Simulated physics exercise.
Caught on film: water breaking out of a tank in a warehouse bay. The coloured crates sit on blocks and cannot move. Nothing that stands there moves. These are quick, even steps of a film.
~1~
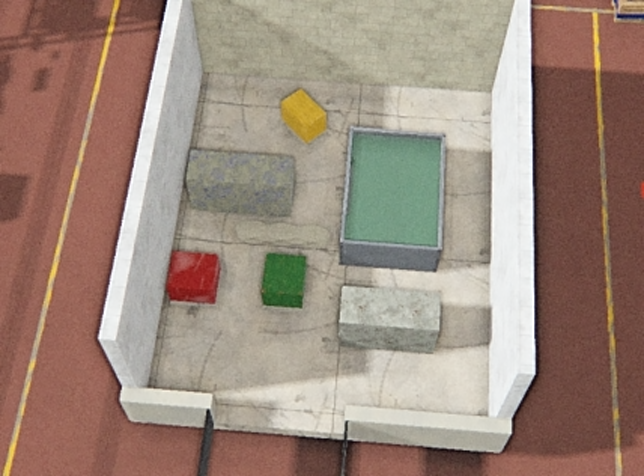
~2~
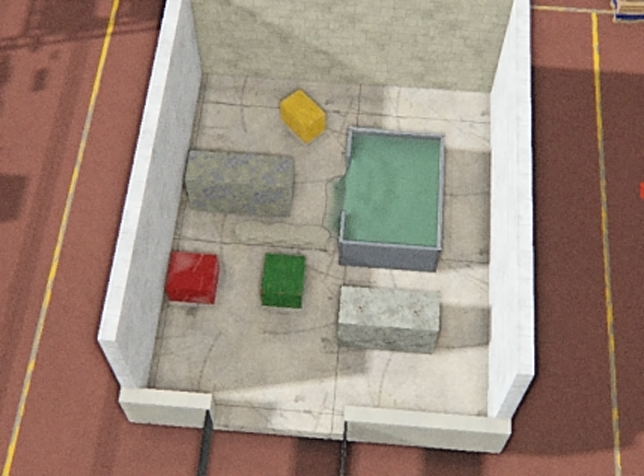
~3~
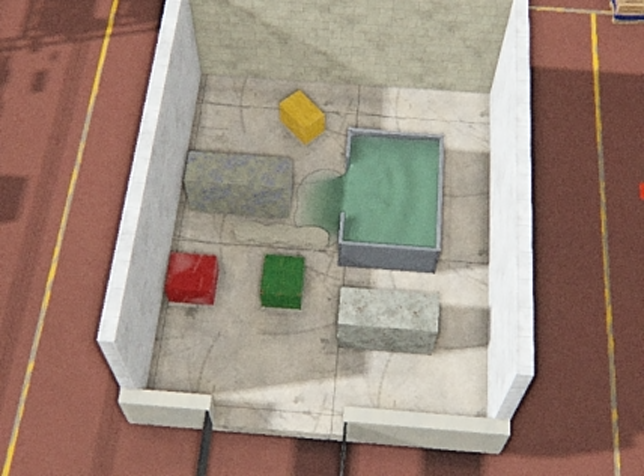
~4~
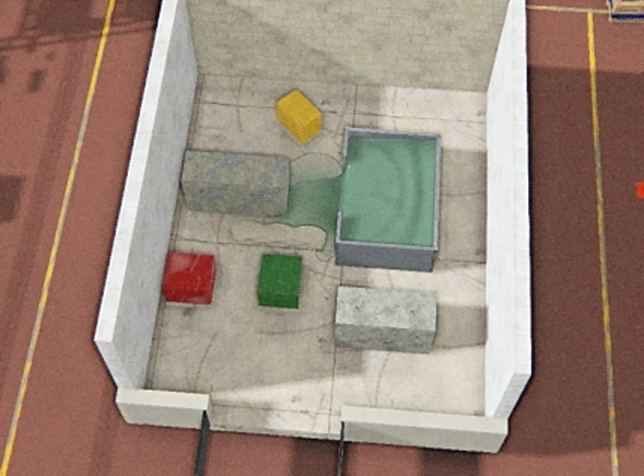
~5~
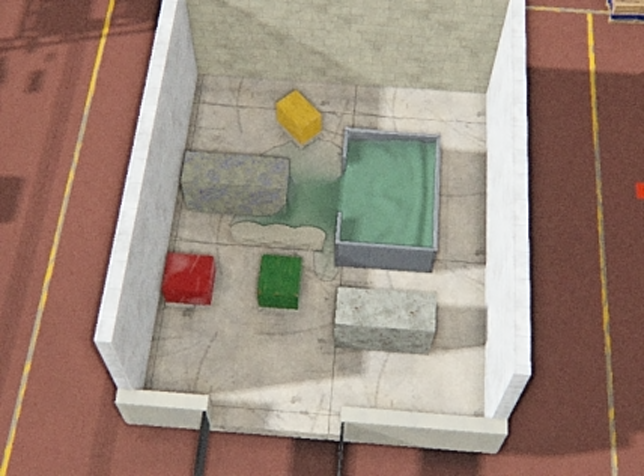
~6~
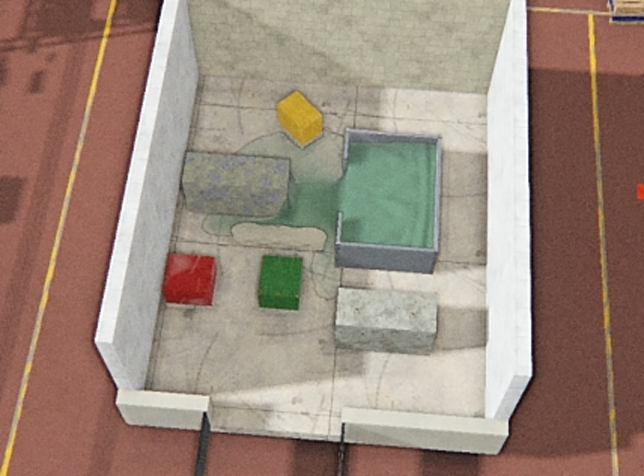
Green water pouring through a gap in a tank's left side, spreading leftward across the floor of a walled bay among blocks.
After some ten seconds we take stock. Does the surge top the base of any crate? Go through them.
One by one: The yellow crate is wetted; the red crate is wetted; the green crate escapes dry.
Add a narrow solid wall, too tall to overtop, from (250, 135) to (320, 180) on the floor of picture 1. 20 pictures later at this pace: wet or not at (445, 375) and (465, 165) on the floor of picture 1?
As listed: Not flooded, free of water.
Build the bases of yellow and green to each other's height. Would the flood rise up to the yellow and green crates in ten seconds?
Then: Yellow crate gets wet, green crate takes water.
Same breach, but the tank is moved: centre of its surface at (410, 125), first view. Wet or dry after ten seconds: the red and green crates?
In short: The red crate ends up wet; the green crate stays dry.
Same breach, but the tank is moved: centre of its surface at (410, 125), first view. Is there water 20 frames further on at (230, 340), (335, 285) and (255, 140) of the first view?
One after the other: Dry, not flooded, flooded.
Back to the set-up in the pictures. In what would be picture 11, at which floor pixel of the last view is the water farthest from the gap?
Near (196, 94).
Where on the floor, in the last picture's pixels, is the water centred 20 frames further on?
Roughly at (306, 195).
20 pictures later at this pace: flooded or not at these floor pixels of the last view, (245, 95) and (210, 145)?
In turn: Awash, wet.
A moment on, water covers 30 % of the floor; the yellow crate water round its plinth, the red crate water round its plinth, the green crate water round its plinth.
Next, water covers 40 % of the floor; the yellow crate water round its plinth, the red crate water round its plinth, the green crate water round its plinth.
Then, water covers 65 % of the floor; the yellow crate water round its plinth, the red crate water round its plinth, the green crate water round its plinth.
Later, water covers 85 % of the floor; the yellow crate water round its plinth, the red crate water round its plinth, the green crate water round its plinth.
In the end, water covers 100 % of the floor; the yellow crate was topped, the red crate was topped, the green crate stayed above the water.
